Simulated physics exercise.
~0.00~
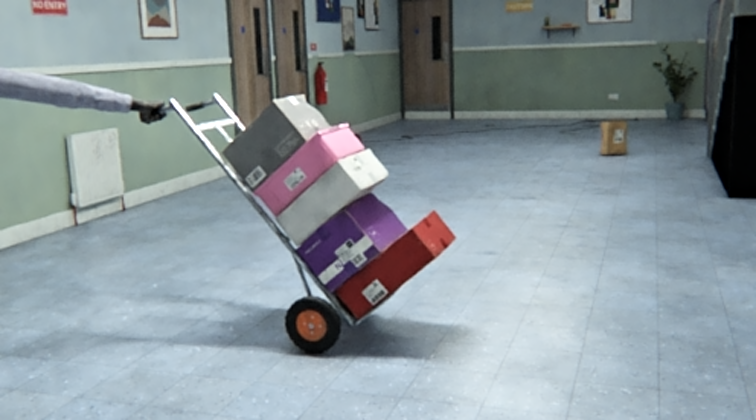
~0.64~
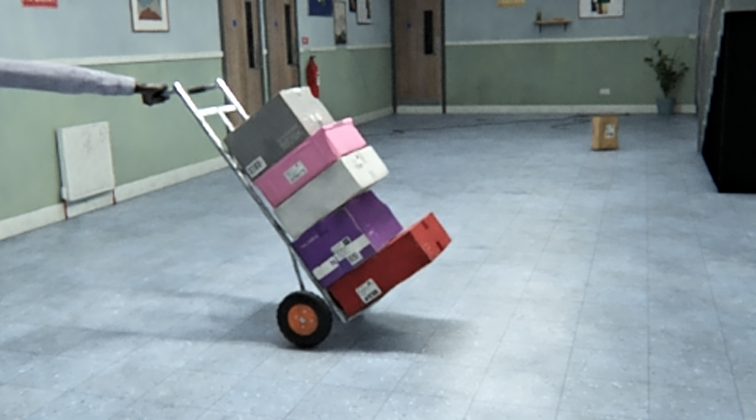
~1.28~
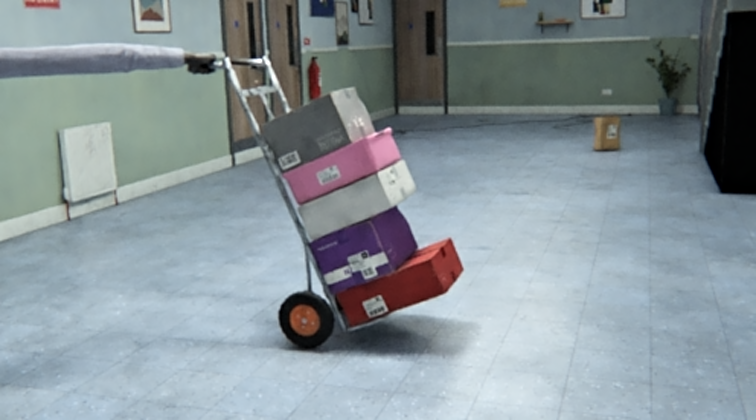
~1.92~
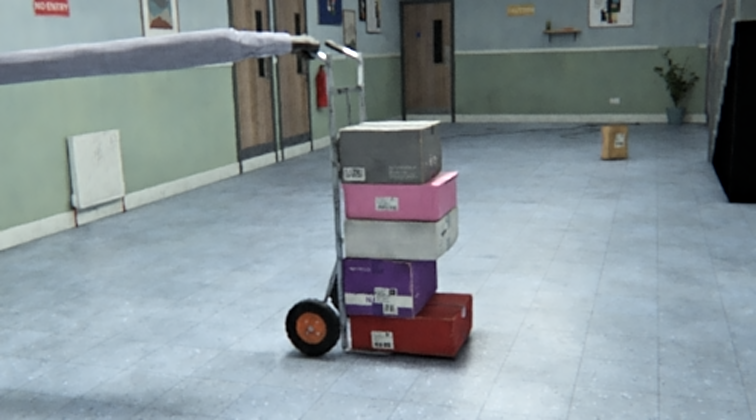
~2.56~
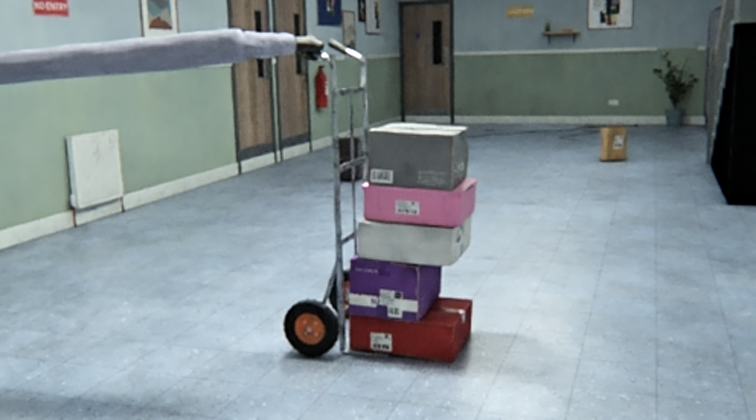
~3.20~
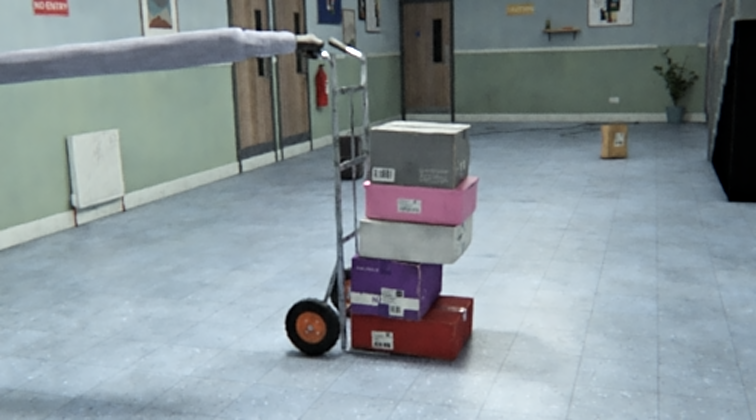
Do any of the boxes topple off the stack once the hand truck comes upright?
No, none of them topples. The upper boxes shift a little away from the rails, but all five stay upright on the truck.
